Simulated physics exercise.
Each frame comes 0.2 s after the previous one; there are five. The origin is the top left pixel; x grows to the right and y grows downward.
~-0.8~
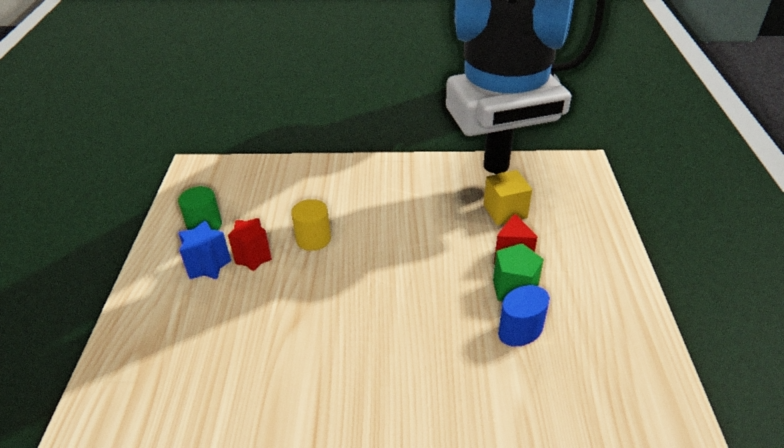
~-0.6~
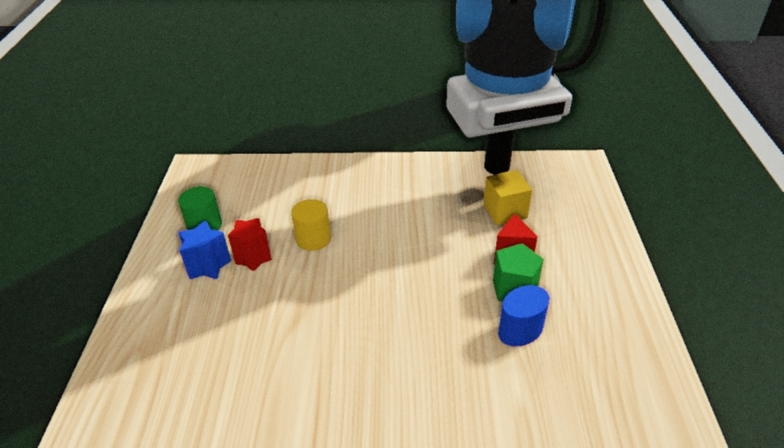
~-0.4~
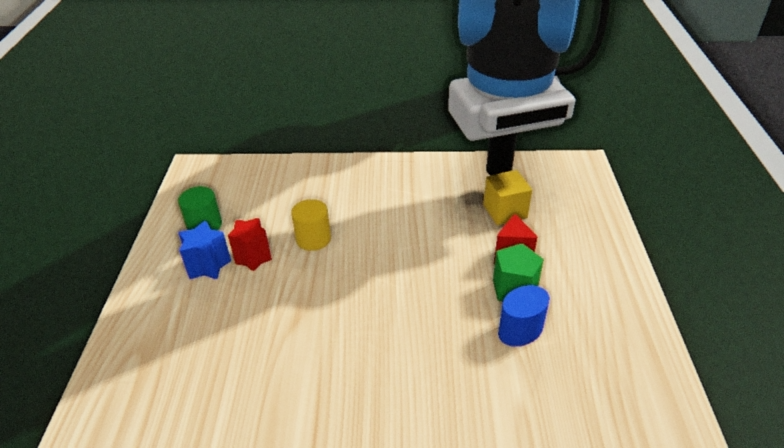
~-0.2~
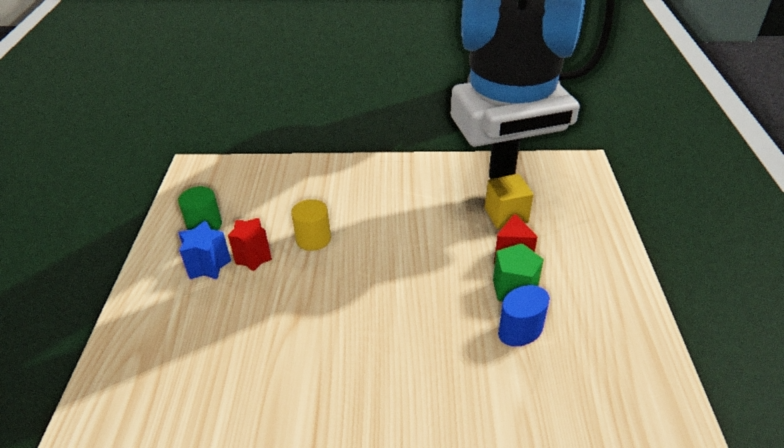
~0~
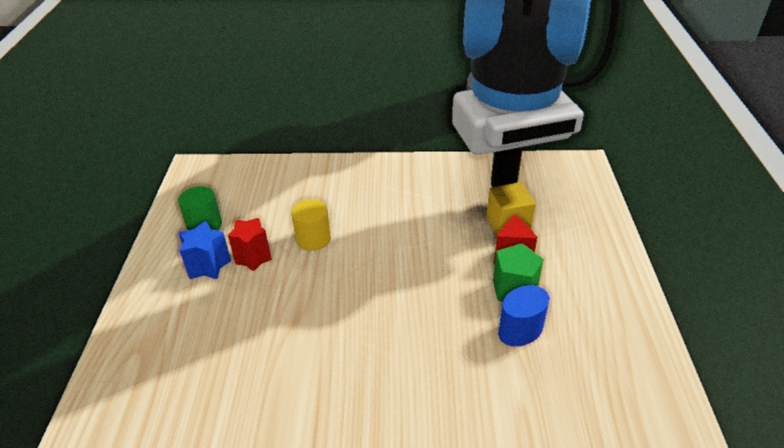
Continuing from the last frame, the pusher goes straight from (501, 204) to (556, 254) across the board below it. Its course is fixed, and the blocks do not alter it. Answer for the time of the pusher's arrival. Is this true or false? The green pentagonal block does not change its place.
This is false.
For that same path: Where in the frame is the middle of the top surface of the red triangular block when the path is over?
(505, 246)
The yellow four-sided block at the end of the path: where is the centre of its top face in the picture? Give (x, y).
Roughly at (522, 224).
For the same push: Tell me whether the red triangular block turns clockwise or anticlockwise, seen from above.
Spin direction: Counter-clockwise.
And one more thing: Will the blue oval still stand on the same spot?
Yes, I think so.
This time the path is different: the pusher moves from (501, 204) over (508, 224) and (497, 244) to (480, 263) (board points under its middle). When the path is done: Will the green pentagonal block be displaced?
In short: Yes.
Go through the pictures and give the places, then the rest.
In the first picture, lower end of the pusher at (496, 167), tops of blocks, yellow four-sided block at (509, 183), red triangular block at (517, 229), green pentagonal block at (519, 260), blue oval at (526, 301).
In the second picture, pusher at (497, 168), blocks as before.
In the third picture, pusher at (499, 171), blocks as before.
In the fourth picture, pusher at (502, 176), yellow four-sided block at (510, 187).
In the fifth picture, pusher at (504, 185), yellow four-sided block at (512, 195), red triangular block at (517, 229), green pentagonal block at (519, 260), blue oval at (526, 301).
What follows on the original path. Halfway along, pusher at (531, 208); yellow four-sided block at (519, 218), turned 60° clockwise; red triangular block at (513, 241), turned 20° anticlockwise; green pentagonal block at (520, 266).
At the end, pusher at (560, 235); yellow four-sided block at (522, 224), turned 80° clockwise; red triangular block at (505, 246), turned 20° anticlockwise; green pentagonal block at (519, 272), turned 15° anticlockwise; blue oval not moved.
